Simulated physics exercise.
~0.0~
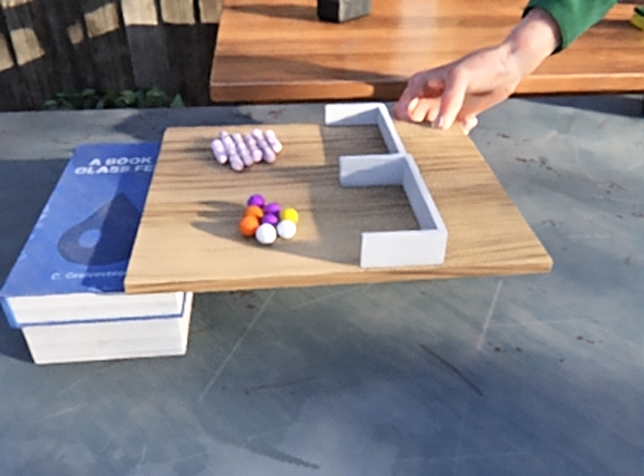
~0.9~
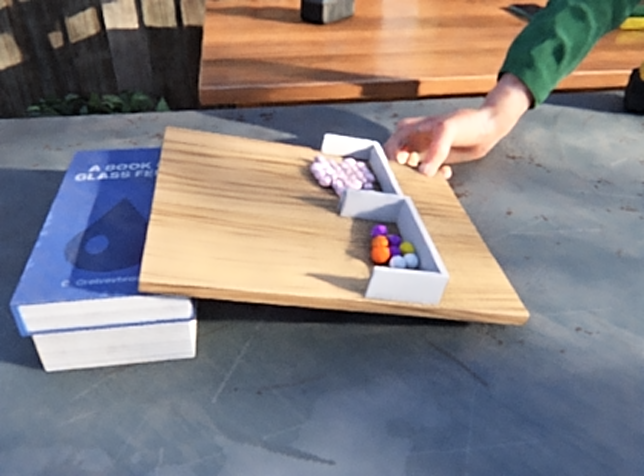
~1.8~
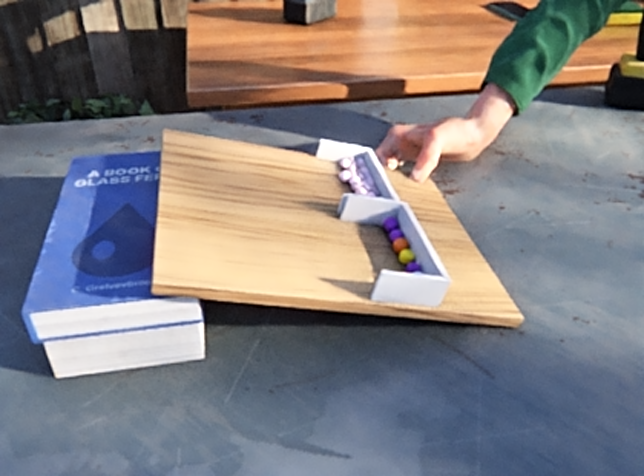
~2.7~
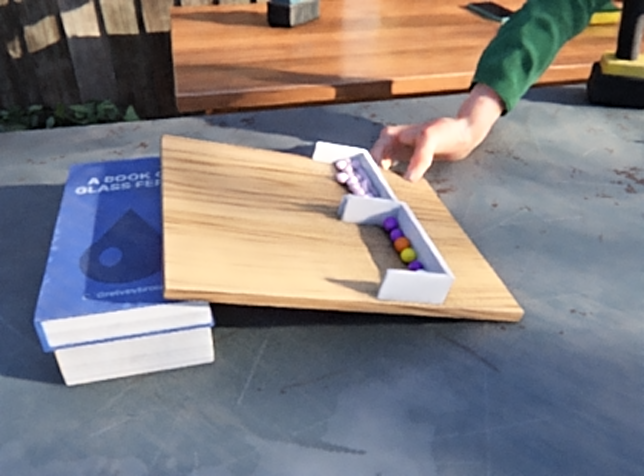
A wooden board tilts down under a hand, and two heaps slide against white fences.
